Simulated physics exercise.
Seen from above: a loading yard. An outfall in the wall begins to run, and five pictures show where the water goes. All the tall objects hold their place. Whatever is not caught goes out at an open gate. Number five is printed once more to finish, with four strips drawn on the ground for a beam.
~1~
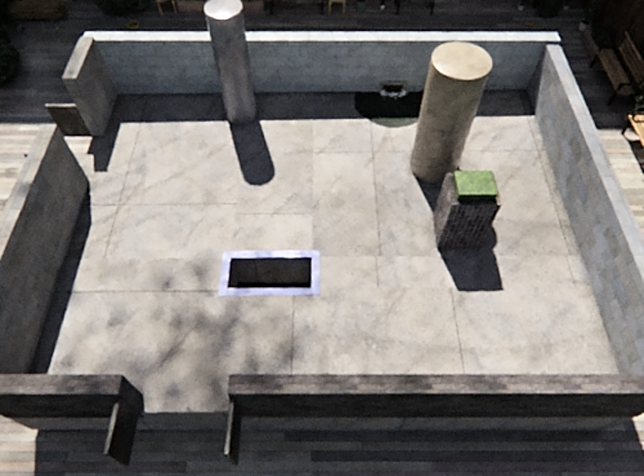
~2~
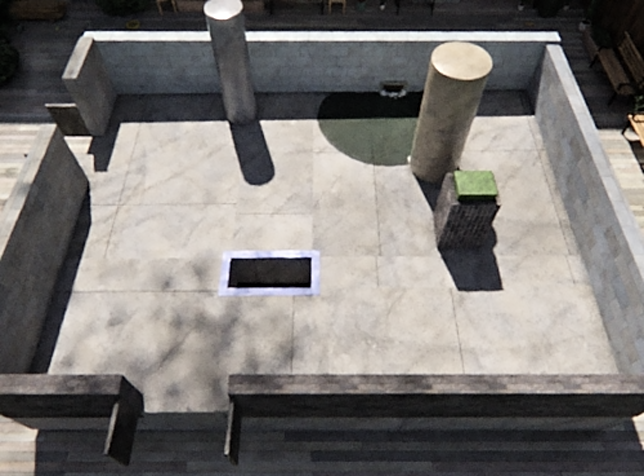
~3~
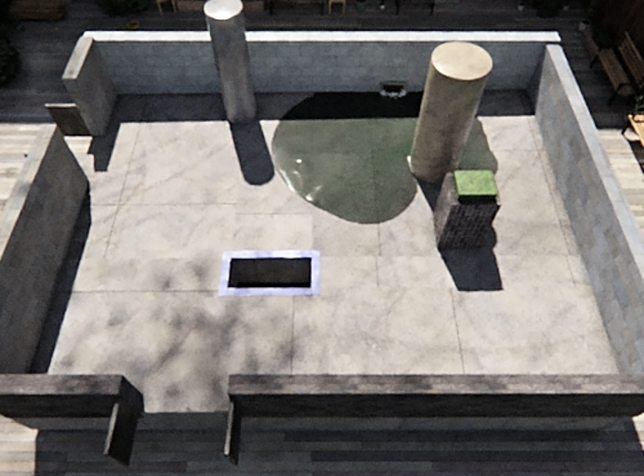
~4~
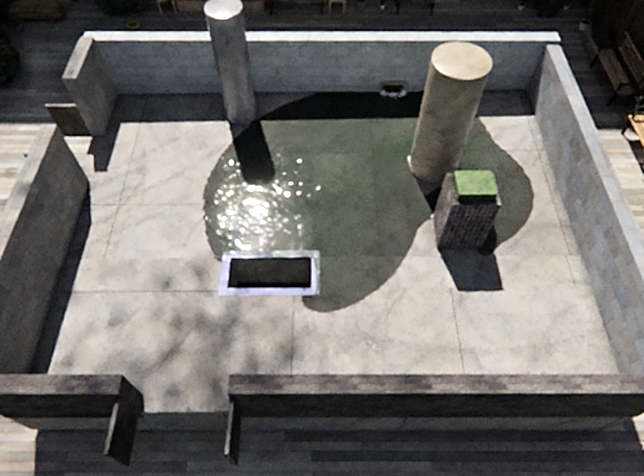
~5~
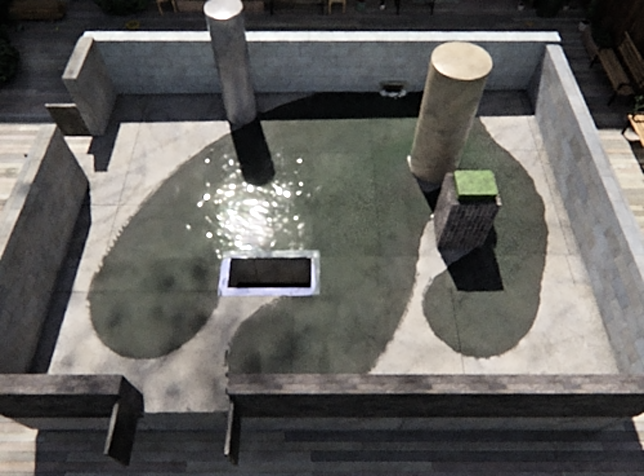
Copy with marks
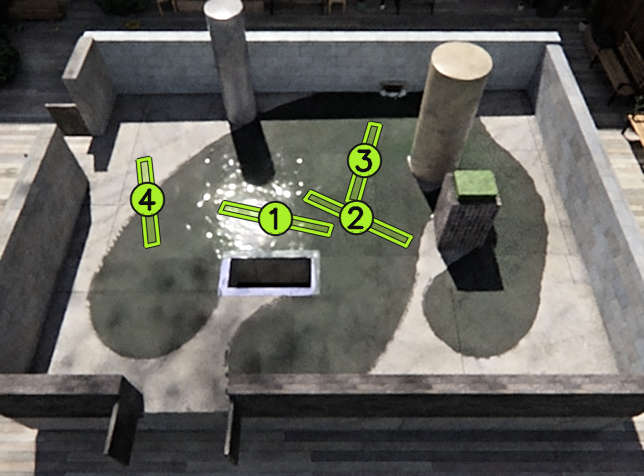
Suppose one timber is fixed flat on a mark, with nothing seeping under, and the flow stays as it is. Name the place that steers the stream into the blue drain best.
I would pick position 4.
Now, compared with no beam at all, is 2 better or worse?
Position 2 is worse.
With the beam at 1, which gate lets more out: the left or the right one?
The right one.
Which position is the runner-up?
Here it is position 3.
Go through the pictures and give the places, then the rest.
Outfall at (393, 87); blue drain at (270, 273); open gate at (191, 395); open gate at (97, 158); front seen at (371, 118), 2 % of the ground wet; blue drain still dry, in the first frame.
Front seen at (364, 158), 9 % of the ground wet; blue drain still dry, in the second frame.
Front seen at (364, 218), 18 % of the ground wet; blue drain still dry, in the third frame.
Front seen at (217, 250), 34 % of the ground wet; blue drain taking water, in the fourth frame.
Front seen at (102, 324), 53 % of the ground wet; blue drain taking water, in the fifth frame.
On the marked copy, 1 from (222, 207) to (330, 230); 2 from (307, 195) to (408, 241); 3 from (352, 201) to (375, 124); 4 from (143, 159) to (152, 244).
With 1, about 11 % of the stream goes into the blue drain, about 86 % out by the gates.
With 2, about 8 % of the stream goes into the blue drain, about 89 % out by the gates.
With 3, about 24 % of the stream goes into the blue drain, about 73 % out by the gates.
With 4, about 39 % of the stream goes into the blue drain, about 58 % out by the gates.
